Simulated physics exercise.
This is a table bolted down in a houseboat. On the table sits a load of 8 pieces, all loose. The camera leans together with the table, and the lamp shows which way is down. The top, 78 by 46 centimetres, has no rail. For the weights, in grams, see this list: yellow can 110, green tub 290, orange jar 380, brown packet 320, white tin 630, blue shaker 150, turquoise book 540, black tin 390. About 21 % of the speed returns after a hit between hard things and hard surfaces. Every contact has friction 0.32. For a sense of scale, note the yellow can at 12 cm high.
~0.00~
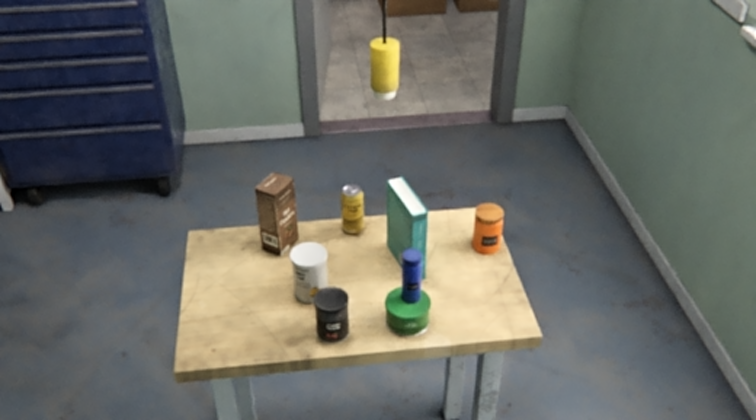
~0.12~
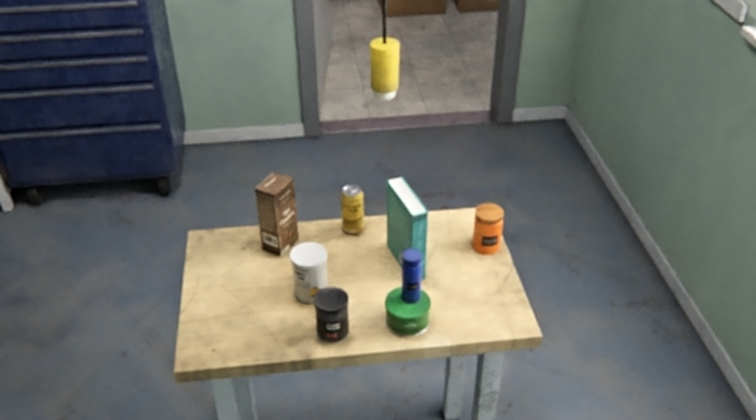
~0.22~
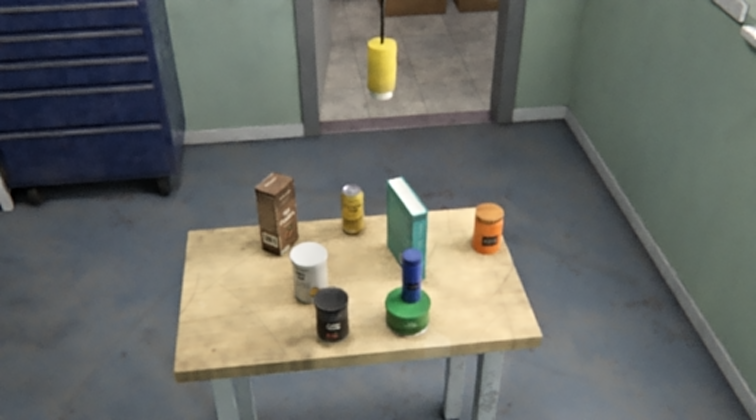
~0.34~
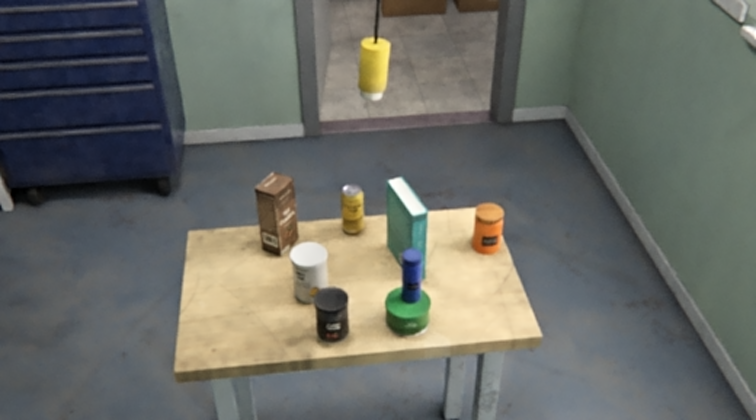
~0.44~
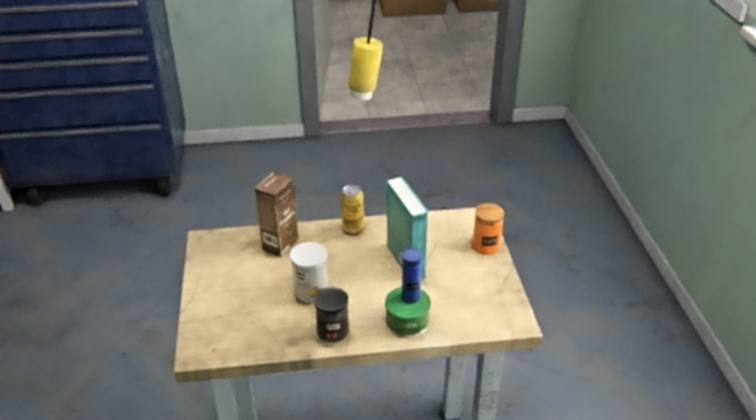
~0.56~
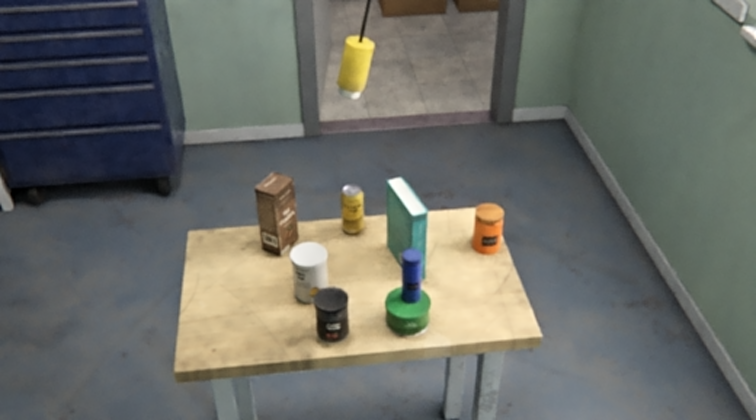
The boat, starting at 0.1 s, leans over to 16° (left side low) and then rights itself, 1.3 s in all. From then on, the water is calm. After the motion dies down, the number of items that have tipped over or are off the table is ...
... just one.
After 0.86 s, heel 15°, left side down; turquoise book tipped 23° from how it sat.
After 0.96 s, heel 12°, left side down; turquoise book tipped 56° from how it sat.
After 1.06 s, heel 9°, left side down; turquoise book on its side; white tin slid 4 cm.
After 1.16 s, heel 5°, left side down; turquoise book on its side; white tin slid 7 cm.
At rest (1.9 s), tipped over on the table, turquoise book; not toppled but over 5 cm from the start, white tin; the other 6 in place, give or take 5 cm. Seen from the same camera at the end, yellow can near (353, 210), green tub near (408, 311).
